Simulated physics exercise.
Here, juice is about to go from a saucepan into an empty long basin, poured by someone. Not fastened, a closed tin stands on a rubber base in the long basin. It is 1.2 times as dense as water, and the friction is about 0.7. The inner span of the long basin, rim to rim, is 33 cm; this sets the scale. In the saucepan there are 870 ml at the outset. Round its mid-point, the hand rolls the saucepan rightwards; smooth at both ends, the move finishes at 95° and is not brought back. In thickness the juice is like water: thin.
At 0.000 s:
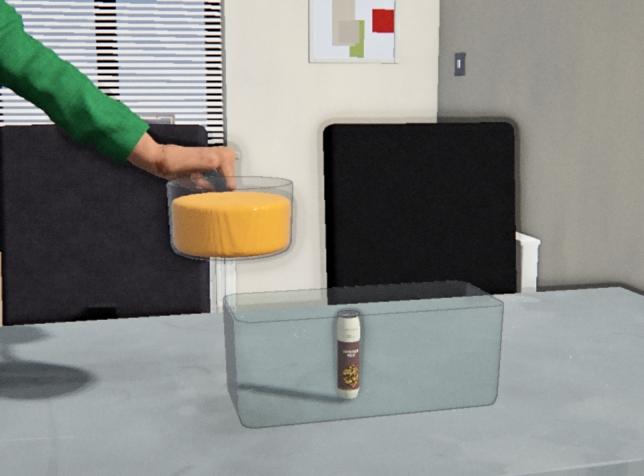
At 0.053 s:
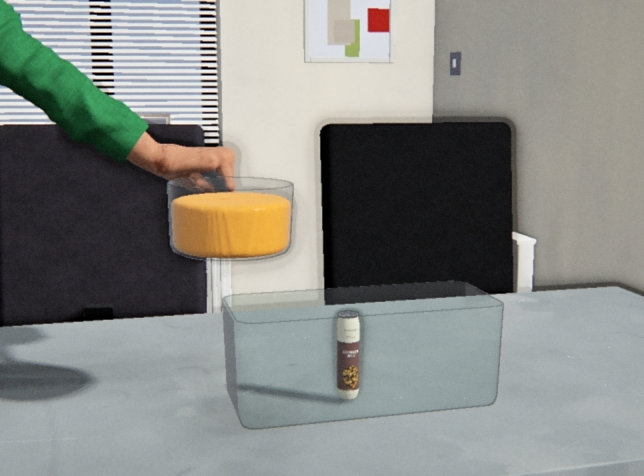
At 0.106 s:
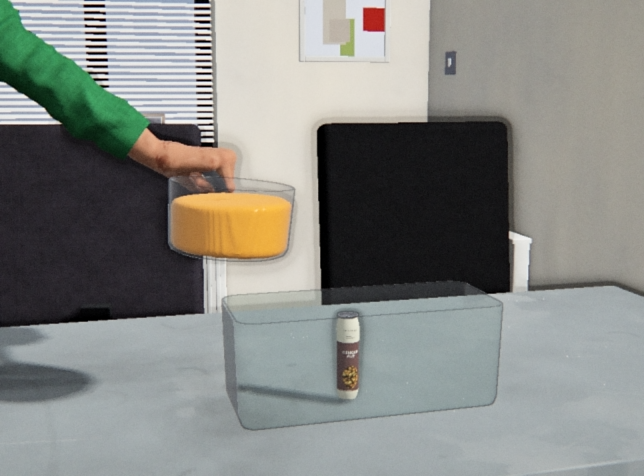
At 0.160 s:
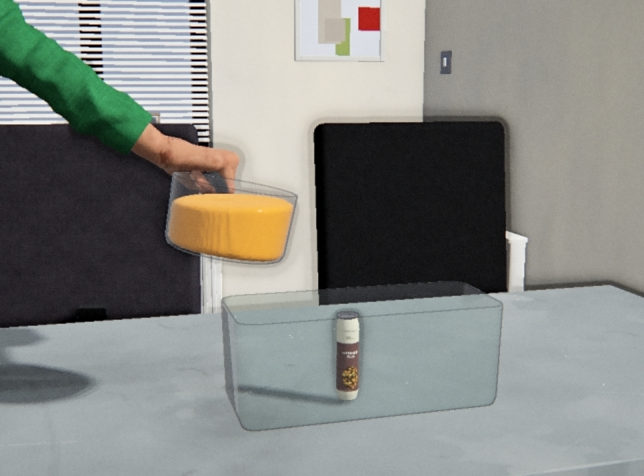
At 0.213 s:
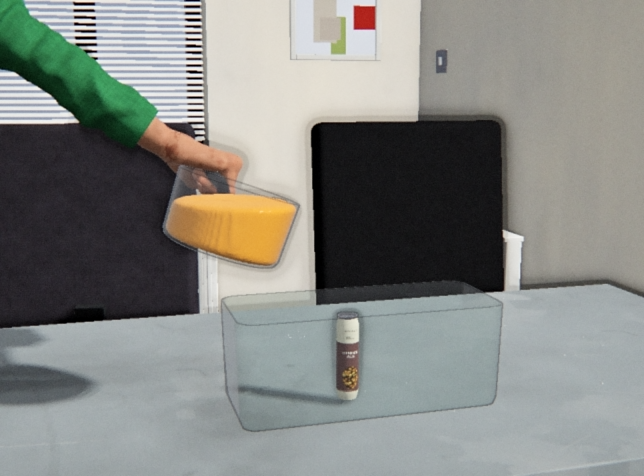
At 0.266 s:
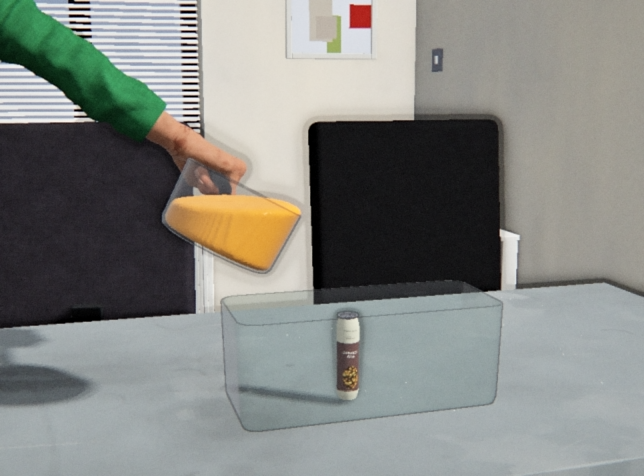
In a room with dark chairs and a window blind, a green-sleeved arm holds a clear round container of orange liquid above a grey table, where a small capped tube stands inside a long transparent basin. The hand gradually tilts the container rightwards, and the liquid shifts up to its right-hand rim.
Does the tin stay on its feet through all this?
No.
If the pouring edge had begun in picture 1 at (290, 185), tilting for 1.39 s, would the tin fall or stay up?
It does not tip.
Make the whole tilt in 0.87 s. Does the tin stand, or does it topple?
Tips over.
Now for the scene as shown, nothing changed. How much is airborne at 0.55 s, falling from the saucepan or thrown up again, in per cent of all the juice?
My guess is roughly 32 %.
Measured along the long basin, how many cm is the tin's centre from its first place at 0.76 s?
Around 1 centimetres.
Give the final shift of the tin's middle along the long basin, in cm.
In the end the tin's centre has shifted about 7.5 centimetres.
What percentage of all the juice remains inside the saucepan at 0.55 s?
About 44 per cent.
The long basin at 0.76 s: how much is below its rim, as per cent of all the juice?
Around 80 per cent of the whole.
By 0.55 s the tilt is 83° and 44 per cent is still to pour; the tin stands where it began.
By 0.76 s the tilt is 95° and 13 per cent is still to pour; the tin leans 11°.
By 0.98 s the tilt is 95° and 4 per cent is still to pour; the tin lies on its side.
By 1.22 s the tilt is 95° and 1 per cent is still to pour; the tin lies on its side.
At rest the tin lies on its side.
